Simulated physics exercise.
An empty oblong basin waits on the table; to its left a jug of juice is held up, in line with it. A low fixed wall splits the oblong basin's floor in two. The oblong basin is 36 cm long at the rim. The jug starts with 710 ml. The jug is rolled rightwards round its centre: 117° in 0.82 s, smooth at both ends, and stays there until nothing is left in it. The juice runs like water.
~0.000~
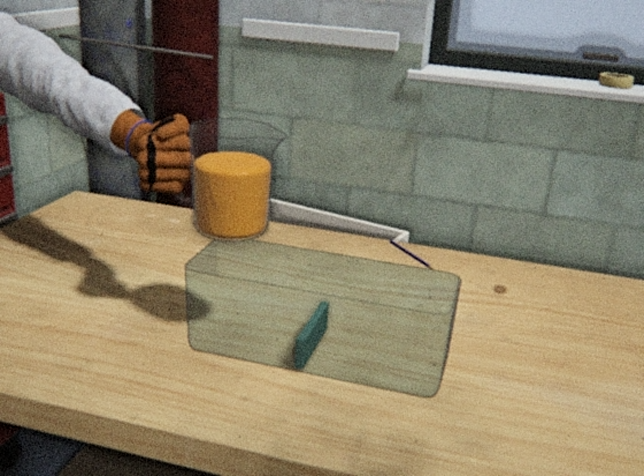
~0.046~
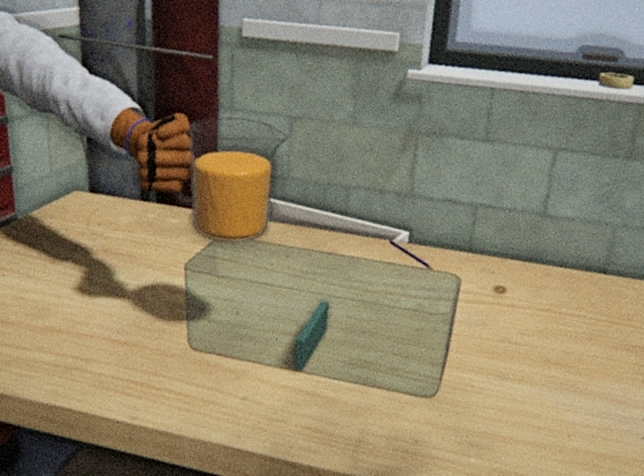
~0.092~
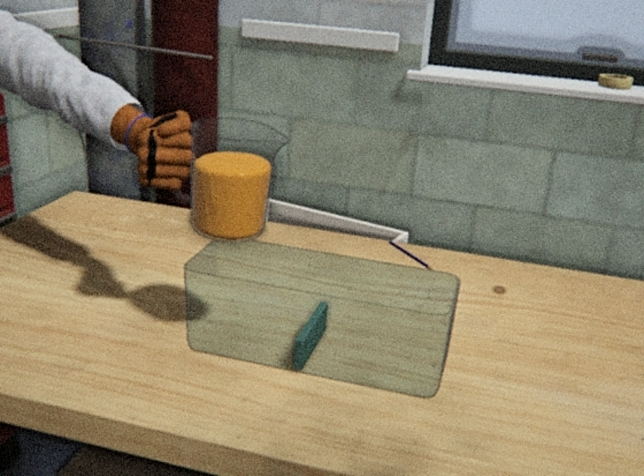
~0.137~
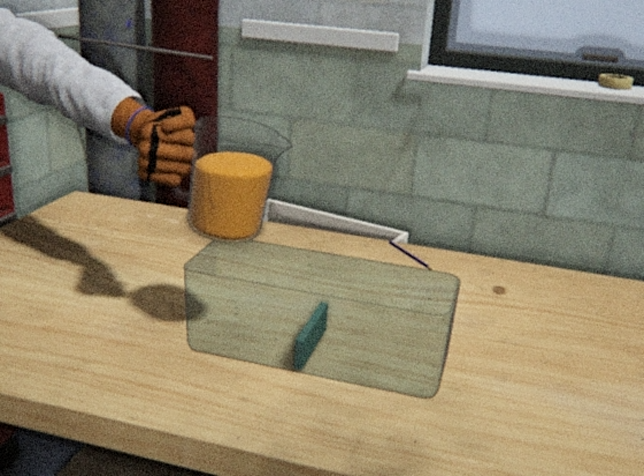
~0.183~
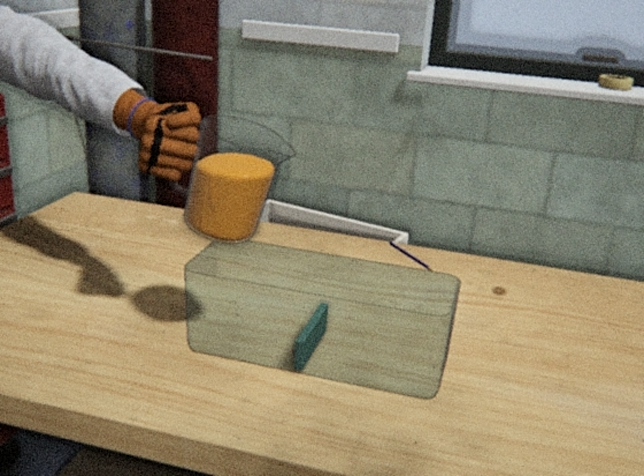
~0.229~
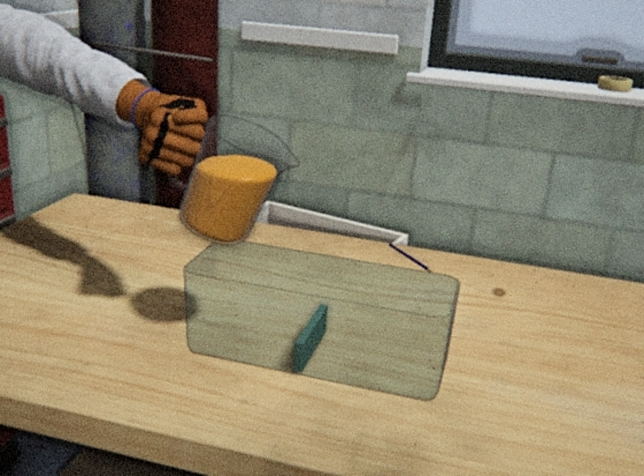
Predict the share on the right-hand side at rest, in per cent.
Roughly 42 per cent is past the wall.
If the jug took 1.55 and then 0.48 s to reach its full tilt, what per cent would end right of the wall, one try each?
In turn about 65 and 25 per cent.
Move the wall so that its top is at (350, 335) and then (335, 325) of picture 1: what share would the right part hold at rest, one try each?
First 10, then 5 per cent.
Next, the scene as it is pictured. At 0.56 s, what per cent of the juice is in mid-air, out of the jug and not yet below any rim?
Some 16 per cent.
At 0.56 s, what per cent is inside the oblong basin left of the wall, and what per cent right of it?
Some 1 per cent left and 5 right.
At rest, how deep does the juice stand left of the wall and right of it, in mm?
Some 20 mm on the left and 14 mm on the right.
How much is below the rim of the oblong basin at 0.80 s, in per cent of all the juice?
Near 76 in a hundred.
By 0.56 s the tilt is 90° and 79 per cent is still to pour, 1 is left of the wall and 5 right of it.
By 0.80 s the tilt is 117° and 16 per cent is still to pour, 39 is left of the wall and 37 right of it.
By 1.05 s the tilt is 117° and 0 per cent is still to pour, 57 is left of the wall and 41 right of it.
By 1.32 s the tilt is 117° and 0 per cent is still to pour, 57 is left of the wall and 42 right of it.
At rest 57 per cent lies left of the wall, 42 right of it and 1 outside.
